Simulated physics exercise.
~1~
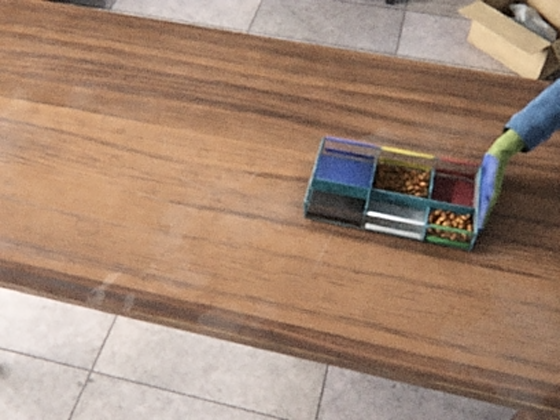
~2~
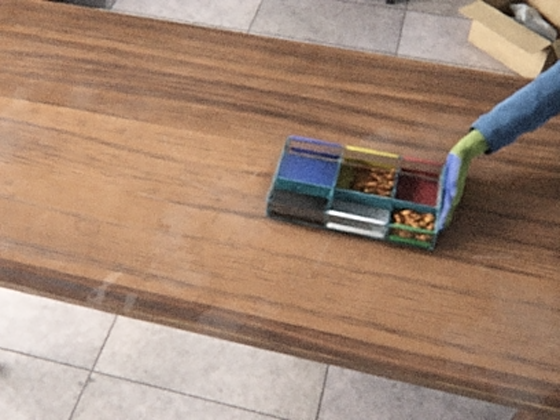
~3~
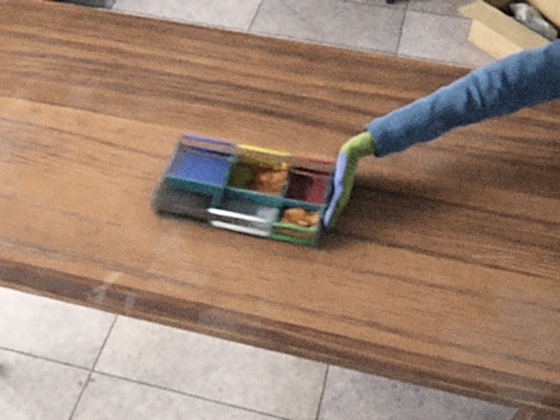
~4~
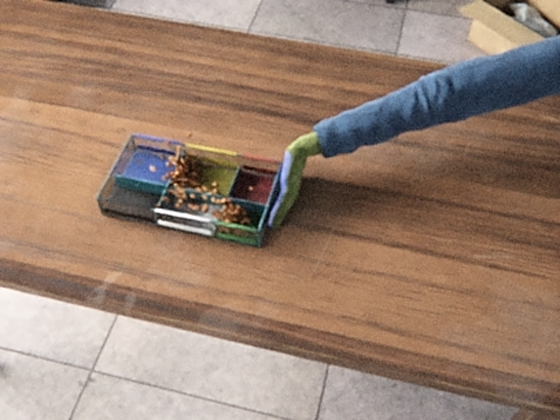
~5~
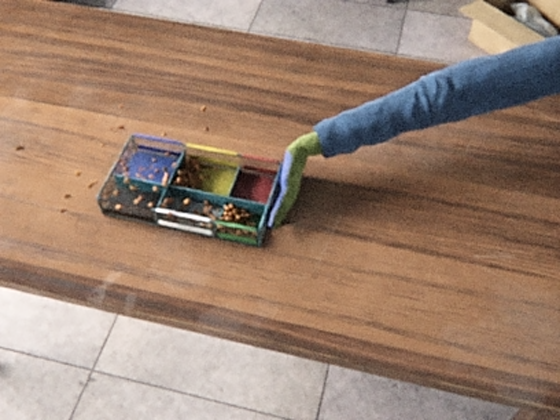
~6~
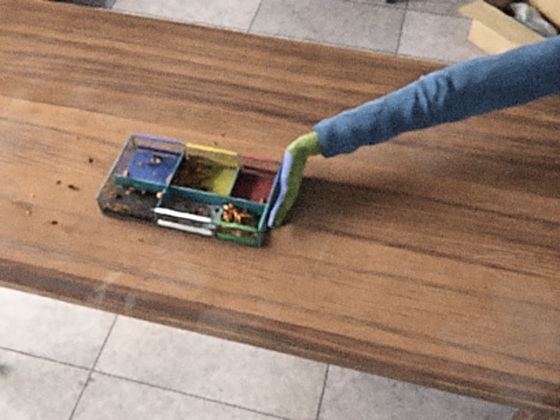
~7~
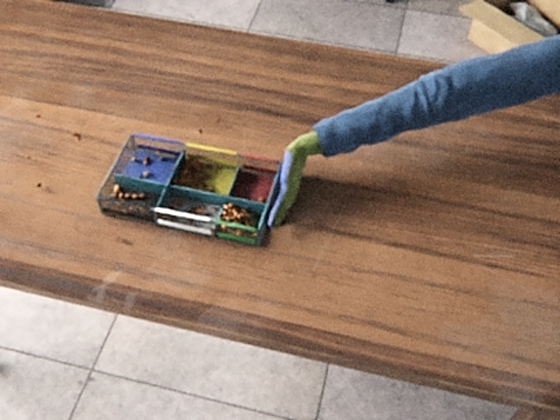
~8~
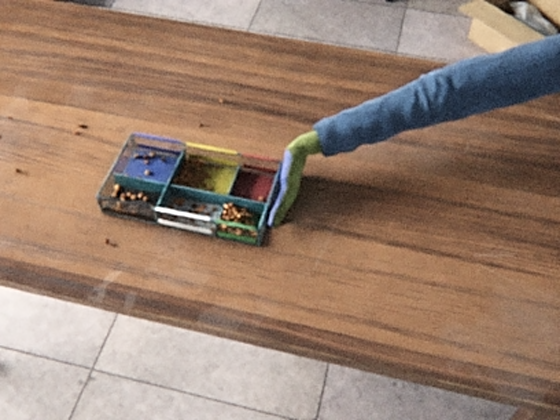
A gloved hand pushed a divided tray of cat kibble left across a wooden table and stopped it abruptly, sending bits flying from the yellow and green compartments into others and onto the tabletop, though plenty stayed where they had started.
